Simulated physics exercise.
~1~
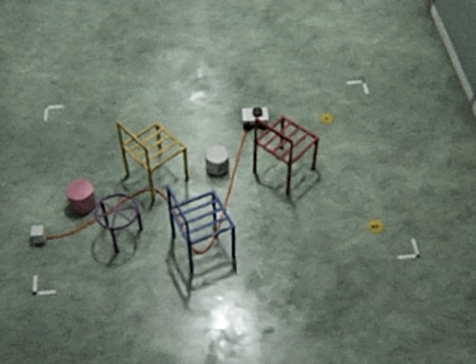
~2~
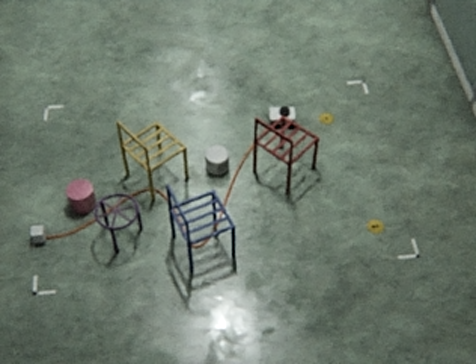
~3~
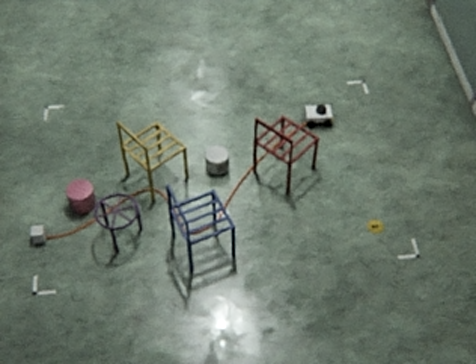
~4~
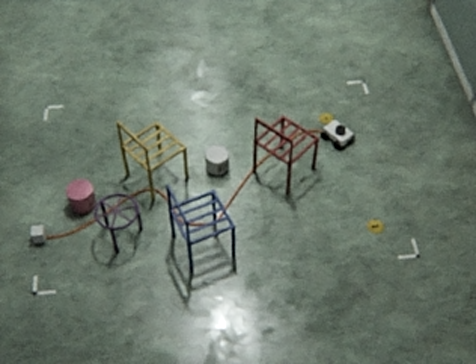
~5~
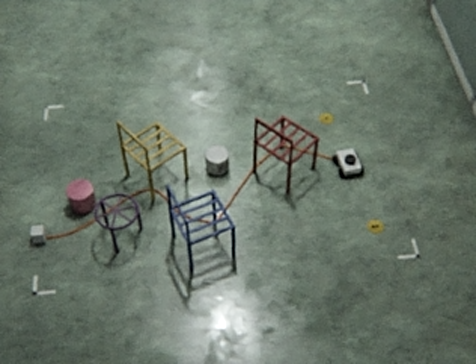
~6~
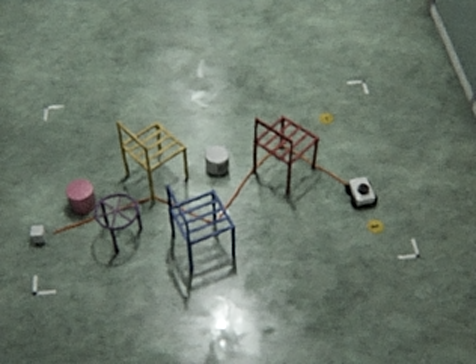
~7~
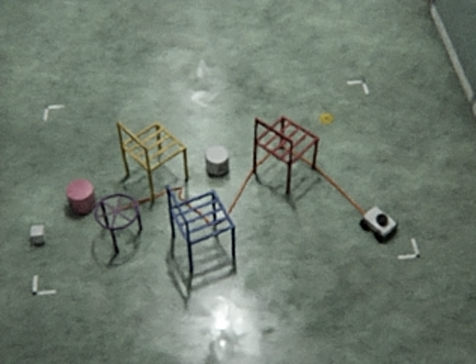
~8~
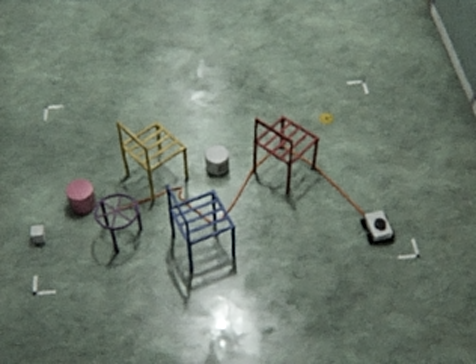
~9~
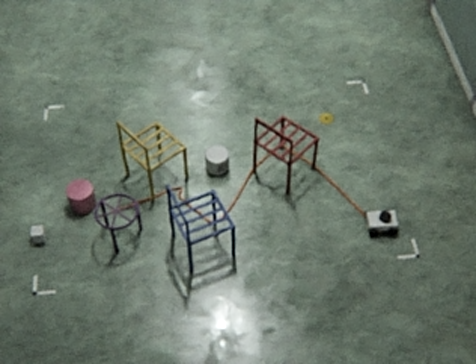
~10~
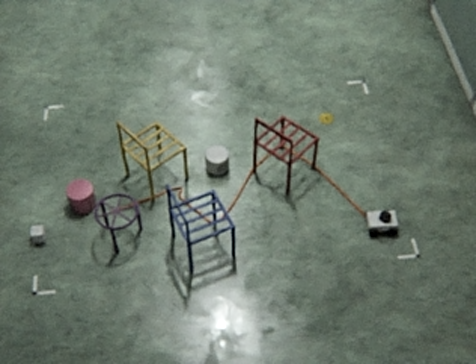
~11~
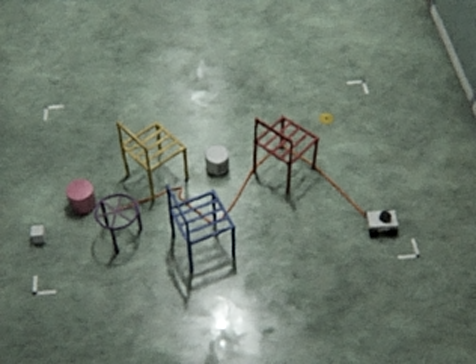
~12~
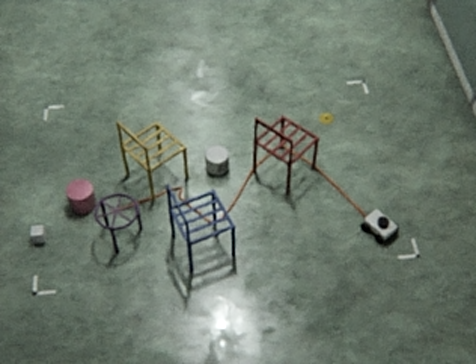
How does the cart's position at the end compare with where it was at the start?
At the start the cart is just behind the red chair, toward its left side. By the end it is well to the right of that chair and lower down, over the second yellow mark near the lower right tape corner.
At the start, a small white cart stands behind the red chair, with an orange lead trailing back among the chairs and purple stool to a small pale box at the left. The cart drives right behind the red chair to the first yellow mark. It then turns and heads down and to the right toward the second mark, drawing the lead along between the furniture. On this leg the plug comes away from the box, and the loose end slides right. The cart stops over the second mark and pivots a little, while the chairs, stool, pink tub and white bucket stay put.
